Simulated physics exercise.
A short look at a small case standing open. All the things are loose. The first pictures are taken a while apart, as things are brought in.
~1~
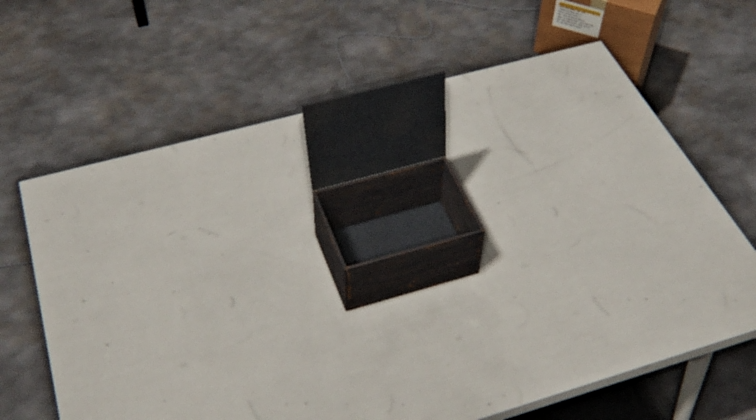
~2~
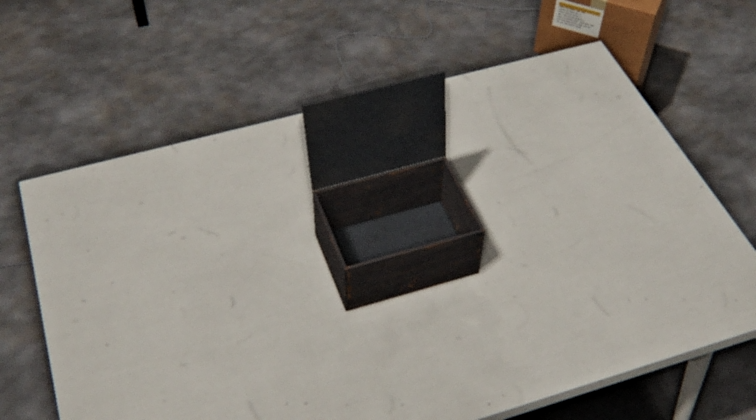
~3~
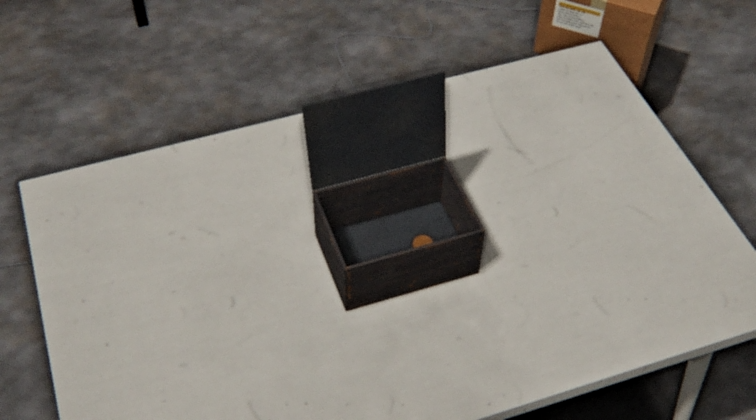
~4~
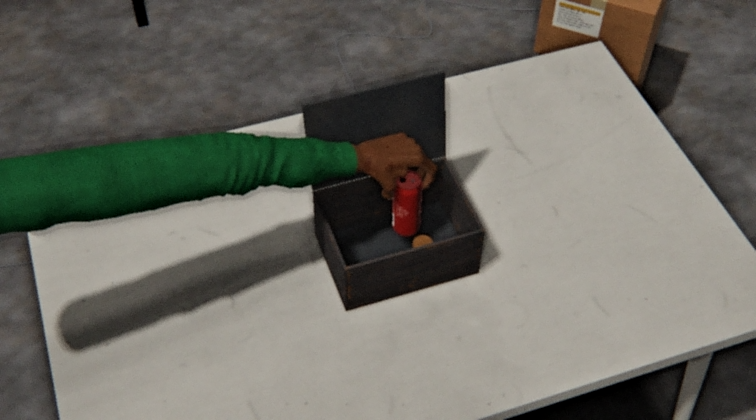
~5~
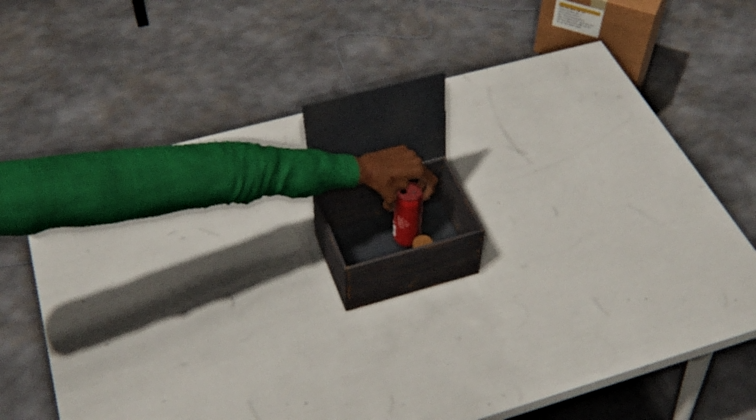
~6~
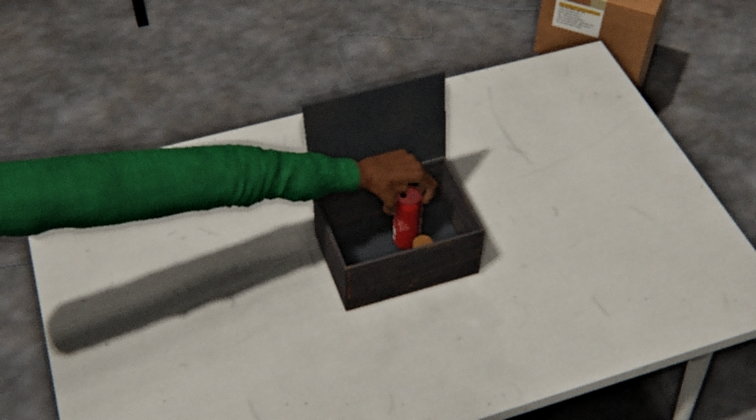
The footage shows an open, empty dark box on a white table, then a small orange-brown round object inside it. A green-sleeved arm reaches in from the left and lowers a red can into the box, still gripping it.
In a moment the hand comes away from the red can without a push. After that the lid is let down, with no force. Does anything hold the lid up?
In the end the lid is held up.
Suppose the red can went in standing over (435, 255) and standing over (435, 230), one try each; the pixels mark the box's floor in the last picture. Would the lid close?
First try: It stays ajar; second try: It stays ajar.
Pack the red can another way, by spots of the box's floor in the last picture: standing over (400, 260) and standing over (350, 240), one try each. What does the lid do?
First, it is held up; second, it stays ajar.
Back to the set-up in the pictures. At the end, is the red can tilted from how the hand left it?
The red can keeps its pose.
Then, 1.10 s later than the last frame, lid starting down.
Then, 1.60 s later than the last frame, lid 57° above the rim.
Then, 2.00 s later than the last frame, lid 26° above the rim.
When it is over, lid 17° above the rim; both as before. End places, in pixels of the last picture, red can near (408, 219).
